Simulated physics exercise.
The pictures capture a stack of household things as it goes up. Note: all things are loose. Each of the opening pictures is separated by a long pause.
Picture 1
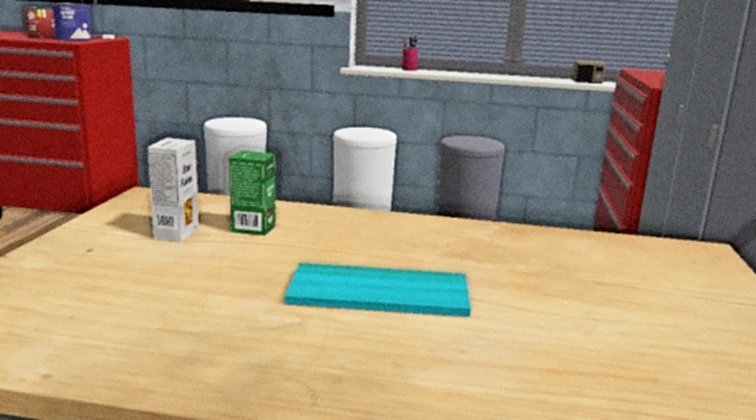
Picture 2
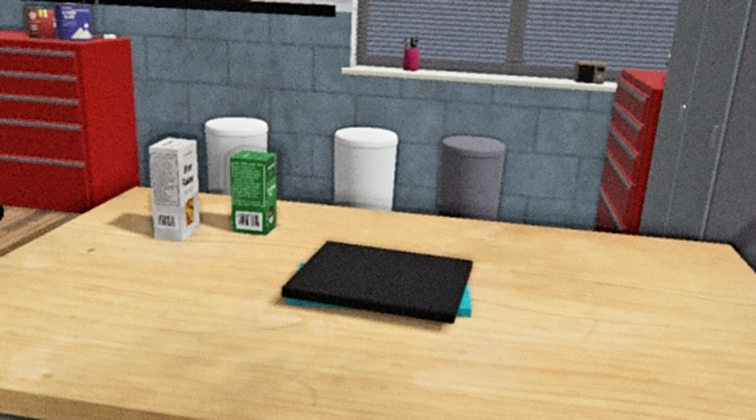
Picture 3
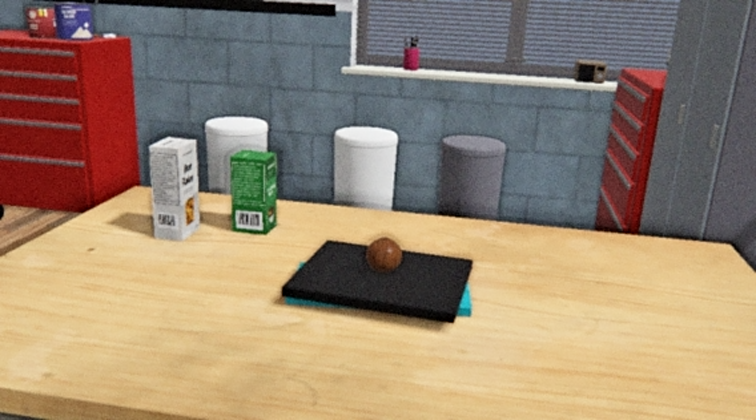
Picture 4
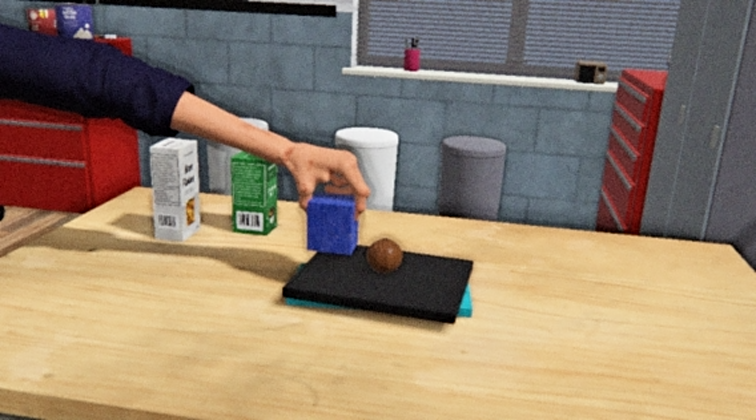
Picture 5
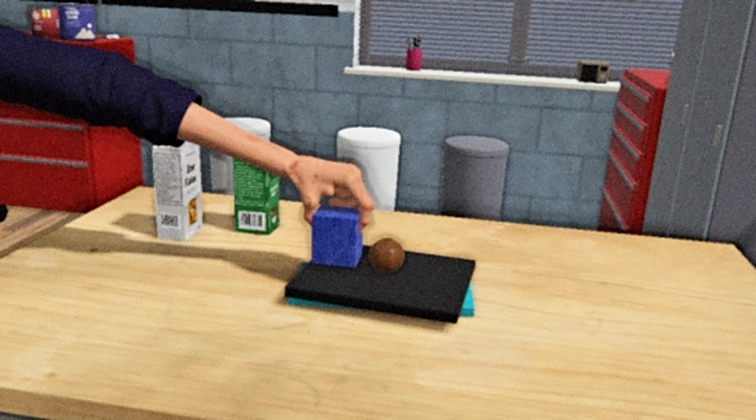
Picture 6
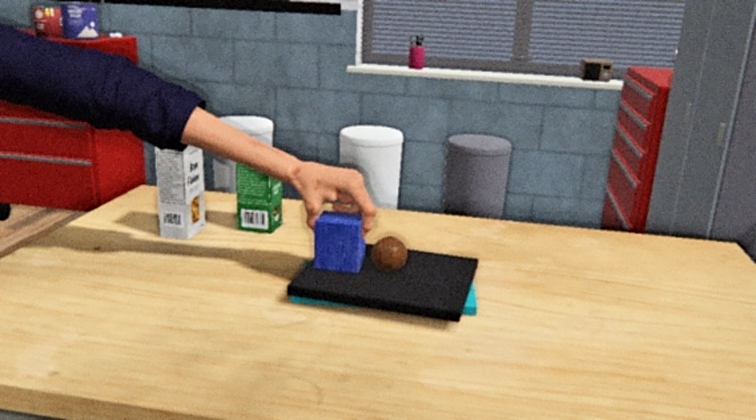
The clip opens on a turquoise slab lying on a wooden table near a white carton and a green carton. A black tray appears on top of the slab, then a brown onion on the tray. A hand reaches in from the left and lowers a blue block onto the tray beside the onion, still gripping it.
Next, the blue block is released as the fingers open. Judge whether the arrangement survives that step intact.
Pretty sure the pile is stable there.
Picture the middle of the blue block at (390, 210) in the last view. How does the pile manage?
The pile tumbles.
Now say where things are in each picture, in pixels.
In the first picture, the last thing is not in view yet.
In the second picture, the last thing is not in view yet.
In the third picture, the last thing is not in view yet; black tray (383, 277).
In the fourth picture, on its way; blue block (333, 223); green carton (255, 193).
In the fifth picture, on its way; blue block (338, 236); white carton (179, 189).
In the sixth picture, set down, still held; blue block (340, 241); brown onion (390, 254).
Then, 1.10 s on from there, no change.
Then, 2.20 s on from there, blue block resting near (340, 242).
In the end, all 6 unmoved. At the end, from the last picture's camera, blue block near (340, 242). The pile stays up.
